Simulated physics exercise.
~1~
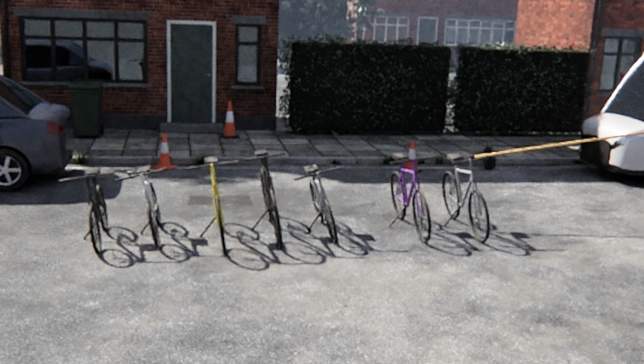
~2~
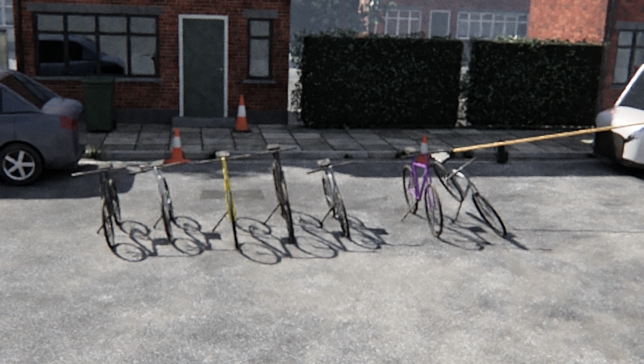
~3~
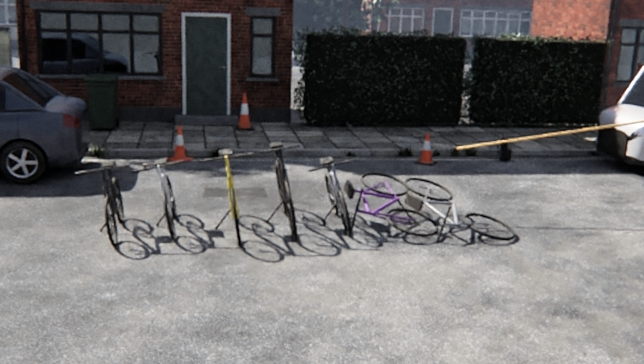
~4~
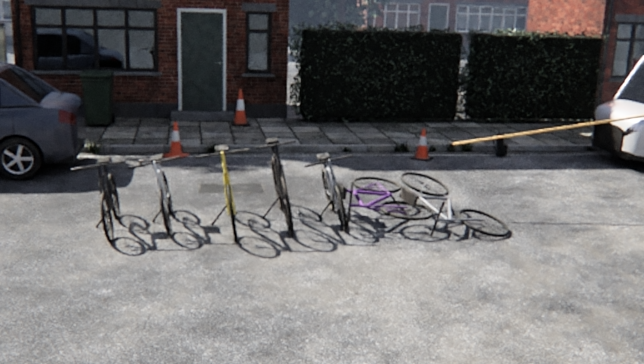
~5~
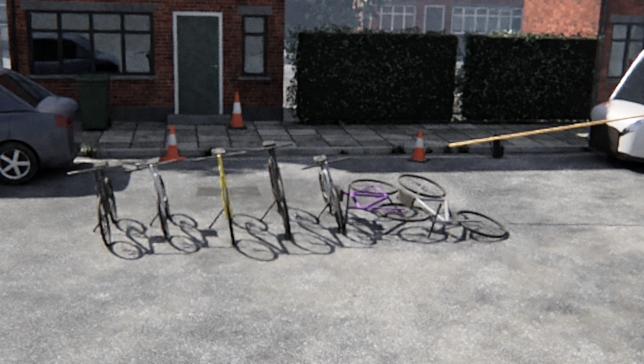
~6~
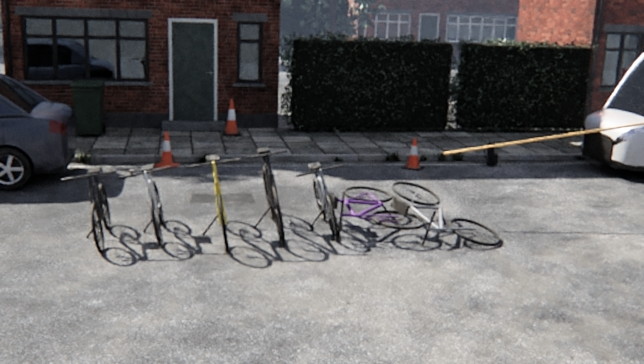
The clip shows seven parked bicycles in a row on a road as a long pole extends from the right; the rightmost bicycle tips left into the purple one, and both fall and lie on the ground, while the other five, including the yellow one, stay standing.
